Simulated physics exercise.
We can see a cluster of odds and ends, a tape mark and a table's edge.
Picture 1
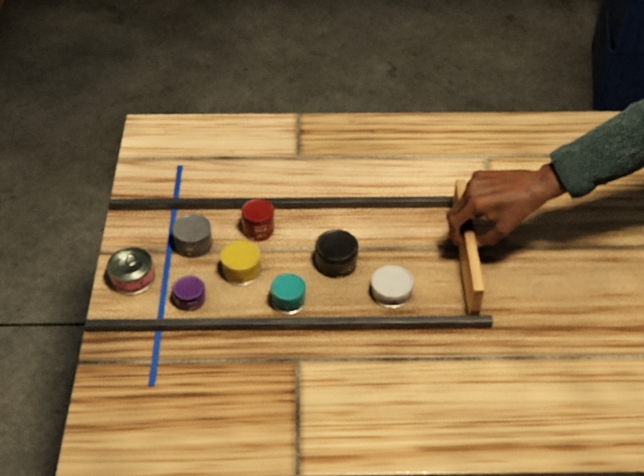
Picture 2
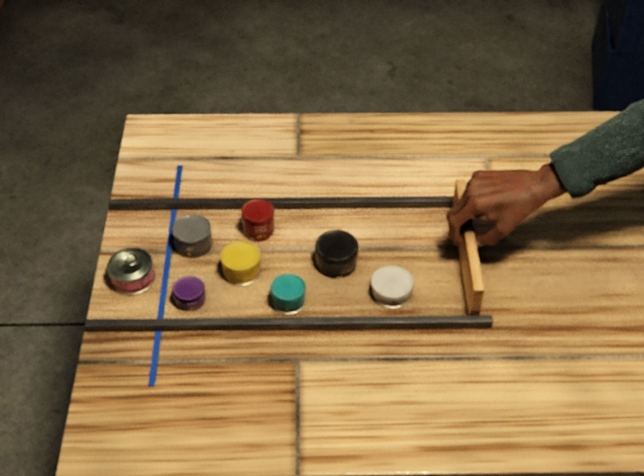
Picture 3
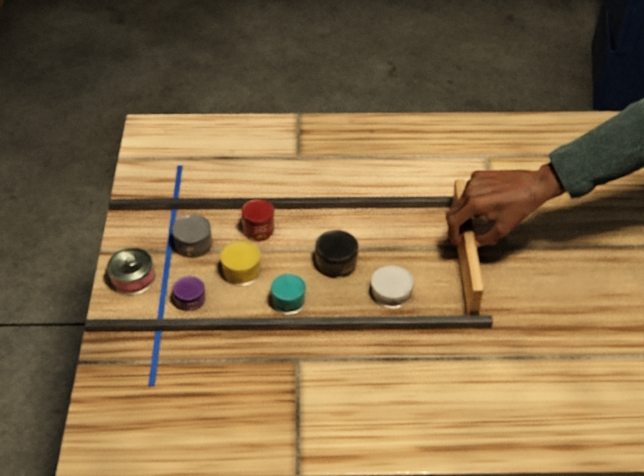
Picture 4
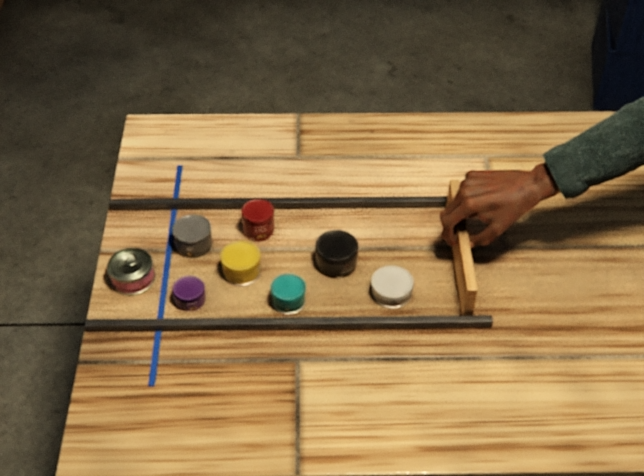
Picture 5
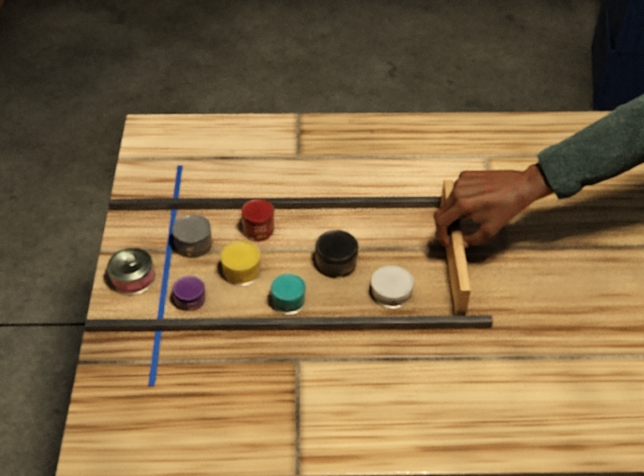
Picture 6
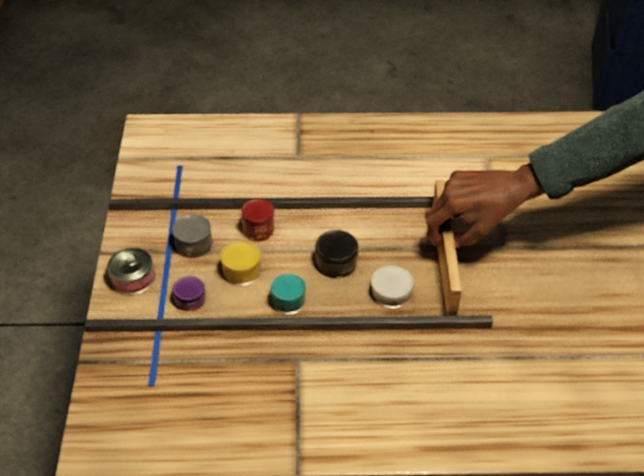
On a wooden table, a hand held a board upright beside scattered colourful tubs and tins between two dark rails, then slid it slightly left, while the tubs and tins stayed still.
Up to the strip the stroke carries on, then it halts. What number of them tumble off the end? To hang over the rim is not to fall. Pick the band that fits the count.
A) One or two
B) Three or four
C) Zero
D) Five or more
A.
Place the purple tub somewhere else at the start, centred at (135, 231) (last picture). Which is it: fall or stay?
I reckon it falls away.
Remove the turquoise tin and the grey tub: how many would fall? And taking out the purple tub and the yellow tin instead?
First 1, second 0.
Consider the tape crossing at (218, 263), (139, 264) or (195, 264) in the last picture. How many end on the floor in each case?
Counts per try: 0; 5; 0.
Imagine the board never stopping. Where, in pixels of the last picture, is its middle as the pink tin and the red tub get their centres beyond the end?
Pink tin: (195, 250); red tub: (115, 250).
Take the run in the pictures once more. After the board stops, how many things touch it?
The count is 3.
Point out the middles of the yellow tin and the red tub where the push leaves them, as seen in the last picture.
Yellow tin at about (109, 268), red tub at about (155, 218).
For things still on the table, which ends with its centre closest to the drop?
Closest in the end is the yellow tin.
Soon after, none off yet; pink tin at rest near (131, 272); grey tub at rest near (193, 236); purple tub at rest near (189, 293).
By the end, the number that fall off is one or two; fallen, purple tub and pink tin.
